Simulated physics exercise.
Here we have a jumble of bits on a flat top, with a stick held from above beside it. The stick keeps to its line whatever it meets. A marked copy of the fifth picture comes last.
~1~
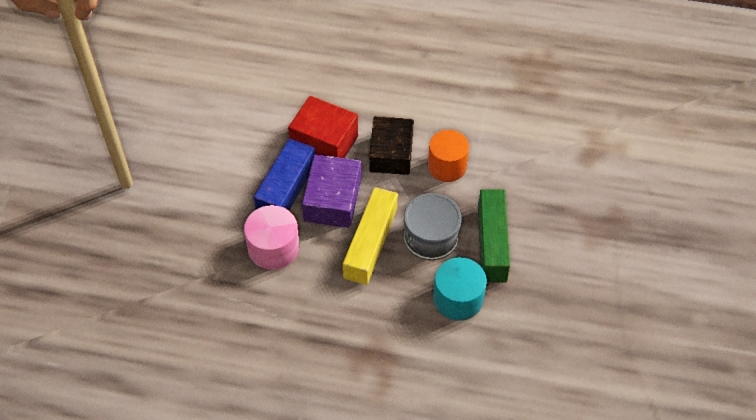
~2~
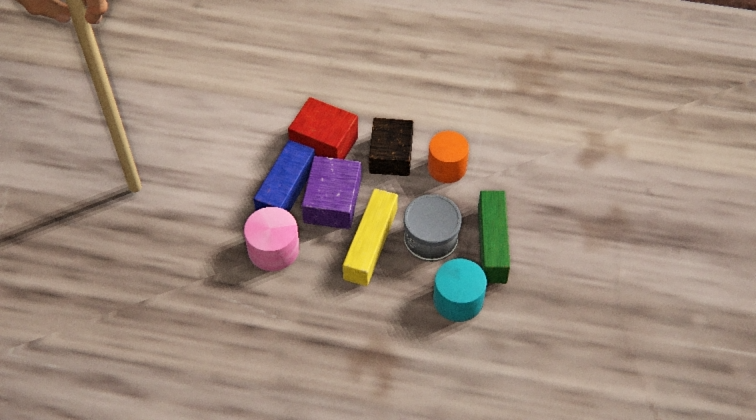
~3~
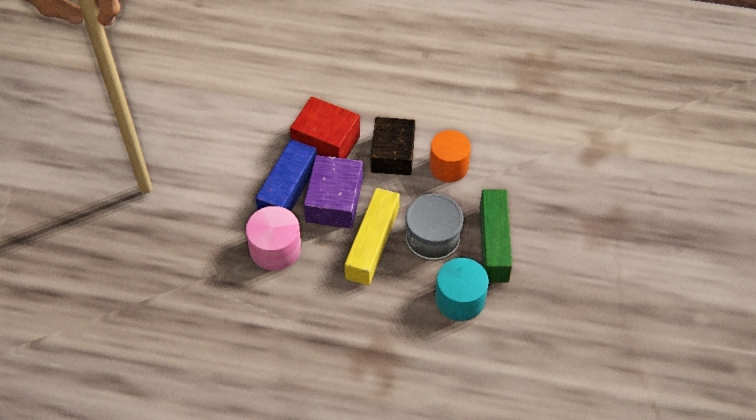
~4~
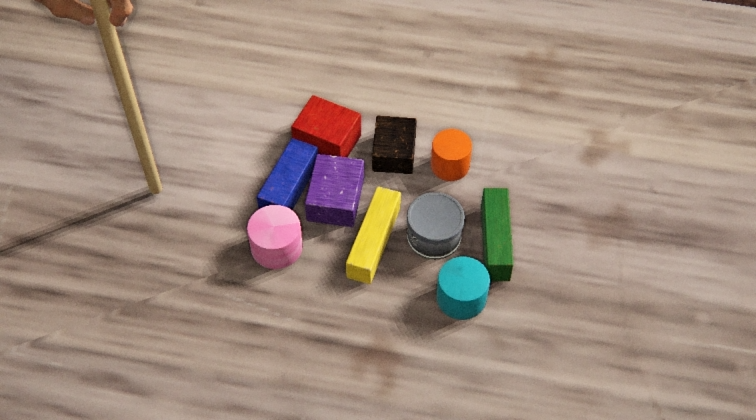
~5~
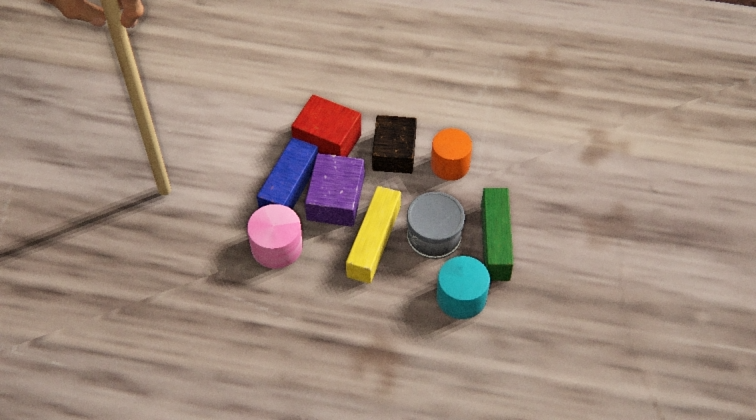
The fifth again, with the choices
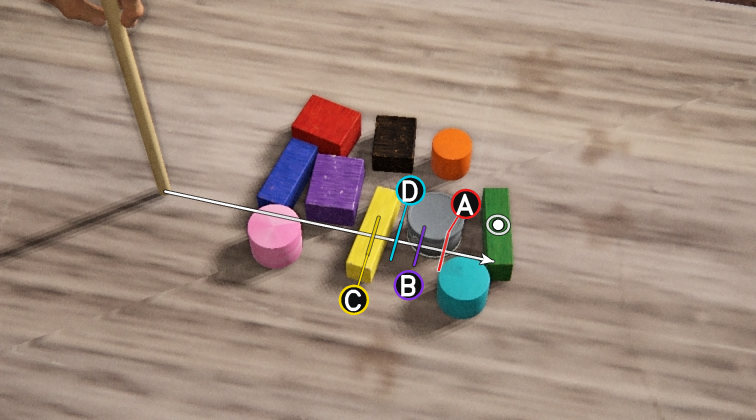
On a pale, streaked wood-like surface seen from above at a slant, a small group of coloured pieces sits near the middle. Red and black blocks and an orange cylinder lie behind blue, purple, yellow, grey and green pieces, with pink at front left and turquoise at front right. A hand at the upper left moves a thin stick slowly rightward, while the pieces stay in their arrangement.
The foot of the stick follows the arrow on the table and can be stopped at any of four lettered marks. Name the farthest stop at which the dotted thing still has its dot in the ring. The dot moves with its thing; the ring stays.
D is the last safe stop.
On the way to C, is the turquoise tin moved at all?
No.
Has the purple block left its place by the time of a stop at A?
By then, yes.
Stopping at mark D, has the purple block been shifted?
By then, yes.
On the copy, A at (444, 251); B at (420, 246); C at (373, 236); D at (397, 241); the arrow from (165, 192) to (493, 261); the white dot at (498, 225).
On D. First, foot of the stick (247, 210).
Then, foot of the stick (331, 228); blue bar (325, 191); purple block (367, 178).
Finally, foot of the stick (397, 242); blue bar (333, 194); yellow bar (417, 240); the dot is still in its ring.
By contrast, A shifts the dotted thing to (557, 240); B shifts the dotted thing to (528, 235); C keeps the dot in but is short.
